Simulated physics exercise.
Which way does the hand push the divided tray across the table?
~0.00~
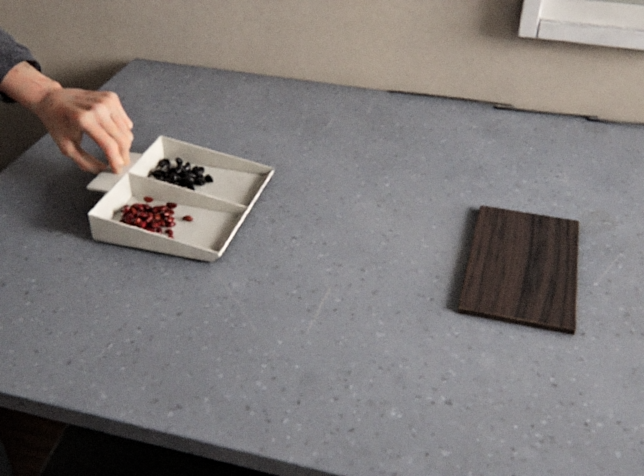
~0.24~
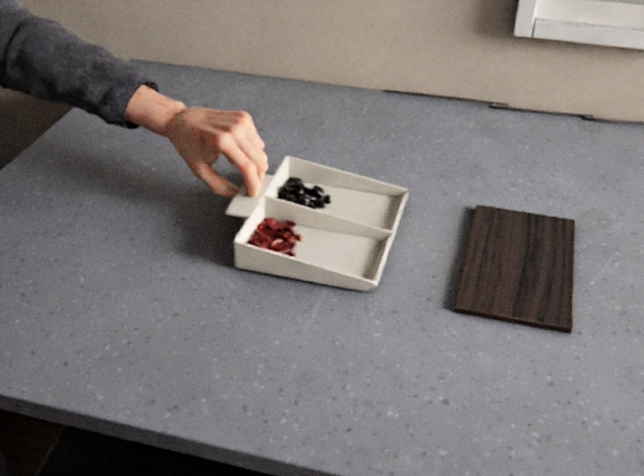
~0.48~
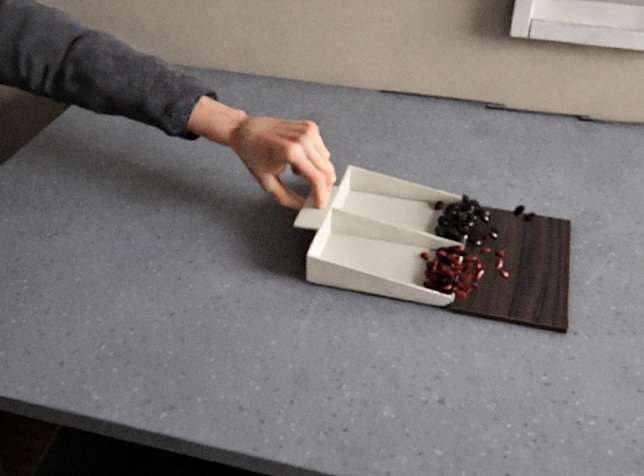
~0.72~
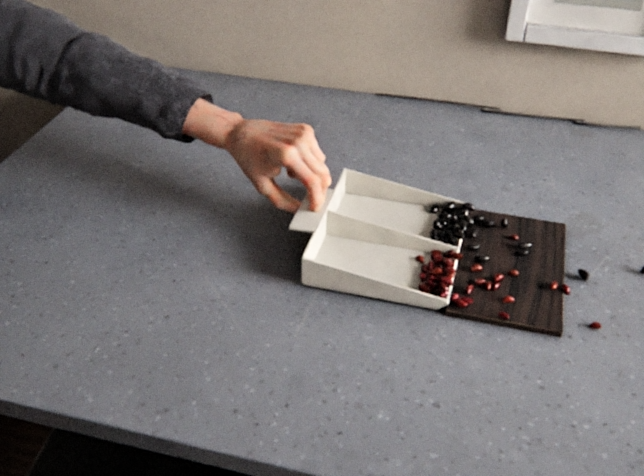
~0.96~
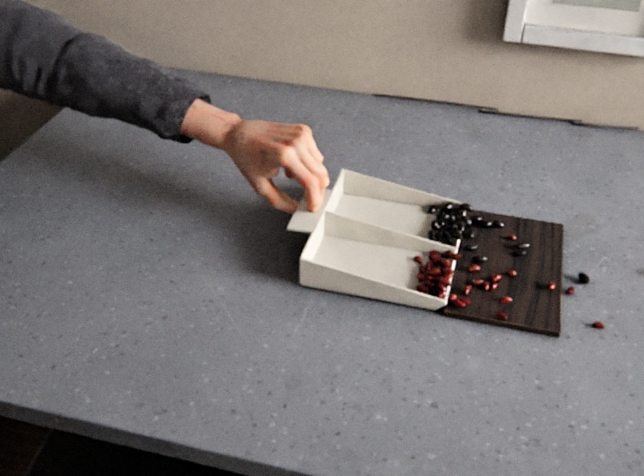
The hand pushes the tray to the right, toward the dark board.
The footage shows a hand pushing a divided tray of red and black beans right across a gray table until it stops at a dark flat board. Beans slide forward and some from each section spill over the front rim, ending scattered on and beyond the board.
